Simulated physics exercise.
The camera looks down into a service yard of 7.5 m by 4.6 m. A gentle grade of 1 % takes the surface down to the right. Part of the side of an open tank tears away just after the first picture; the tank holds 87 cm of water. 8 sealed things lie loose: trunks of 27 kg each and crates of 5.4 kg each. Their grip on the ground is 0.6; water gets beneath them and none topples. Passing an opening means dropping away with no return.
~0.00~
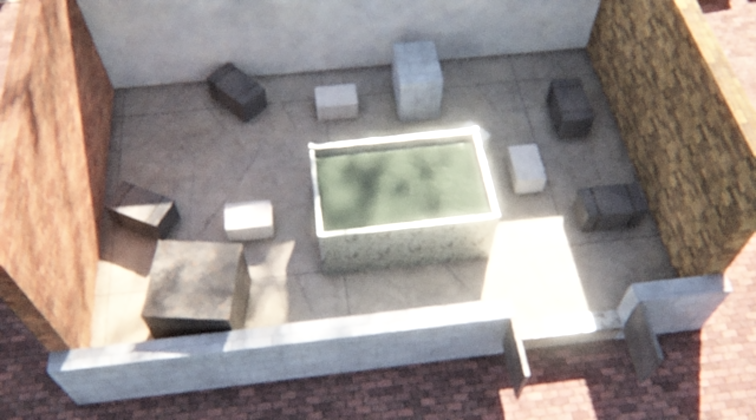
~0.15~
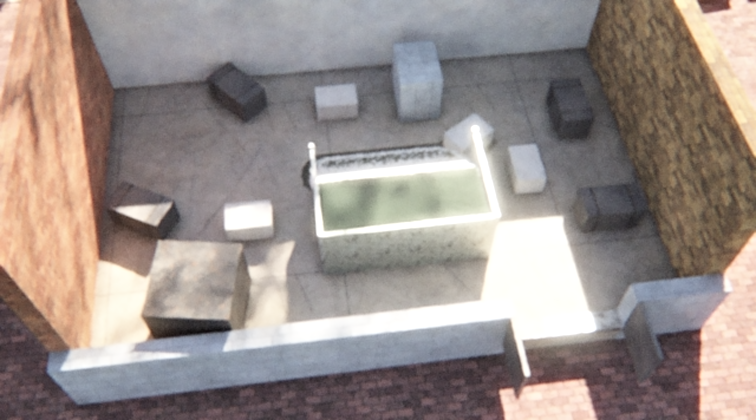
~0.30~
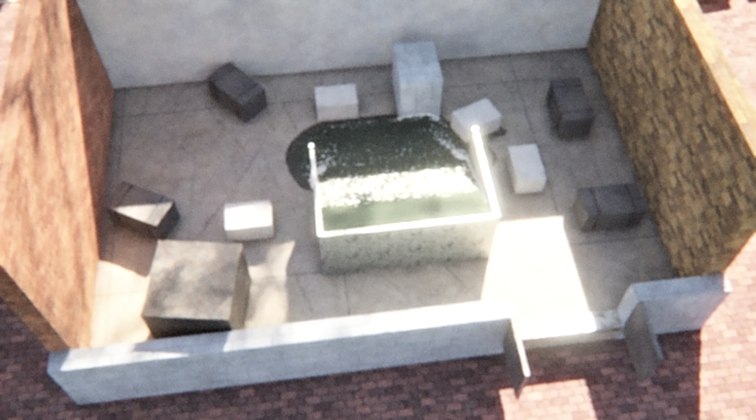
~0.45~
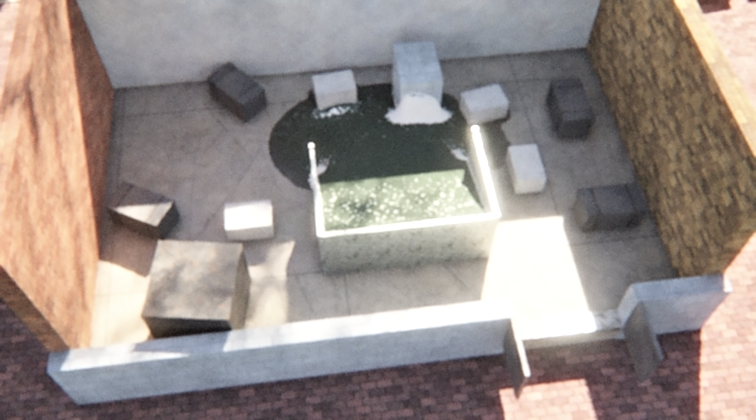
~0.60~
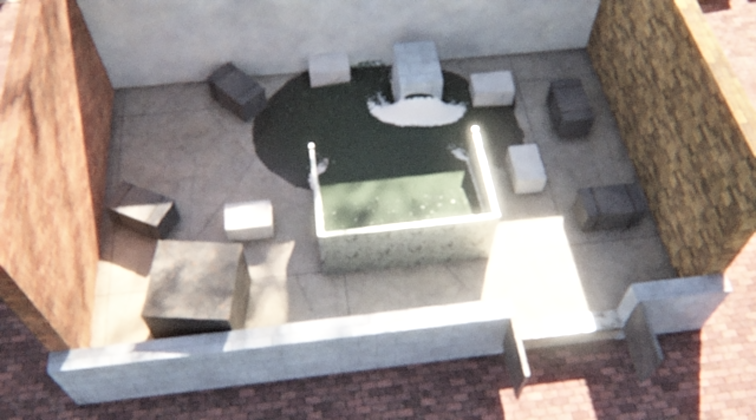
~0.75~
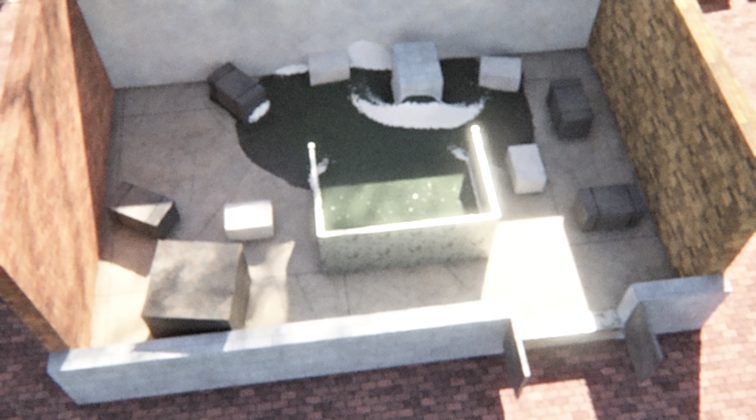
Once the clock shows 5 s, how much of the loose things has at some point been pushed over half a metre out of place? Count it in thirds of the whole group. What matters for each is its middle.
I reckon it gets to two thirds or beyond.
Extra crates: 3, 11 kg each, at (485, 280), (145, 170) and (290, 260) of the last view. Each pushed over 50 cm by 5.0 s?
Order as listed: Inside half a metre / beyond half a metre / inside half a metre.
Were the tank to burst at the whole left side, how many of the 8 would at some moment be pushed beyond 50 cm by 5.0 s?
In that case the number is 4.
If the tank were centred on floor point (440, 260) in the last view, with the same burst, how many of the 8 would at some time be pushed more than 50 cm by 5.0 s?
7.
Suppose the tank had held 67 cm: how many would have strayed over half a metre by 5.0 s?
Count: 6.
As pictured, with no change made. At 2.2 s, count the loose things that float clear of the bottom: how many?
Total: 2.
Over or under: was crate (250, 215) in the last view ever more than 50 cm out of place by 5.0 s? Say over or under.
Verdict: Not exceeding.
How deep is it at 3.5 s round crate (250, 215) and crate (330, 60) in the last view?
Depth approx. 1 cm / 19 cm.
After 1.1 s 2 of 8 are over 50 cm from their spots; 1 afloat.
After 2.2 s 4 of 8 are over 50 cm from their spots; 2 afloat.
After 3.5 s 6 of 8 are over 50 cm from their spots; 4 afloat.
After 5.0 s 6 of 8 are over 50 cm from their spots, and 6 have been at some point; 7 afloat.
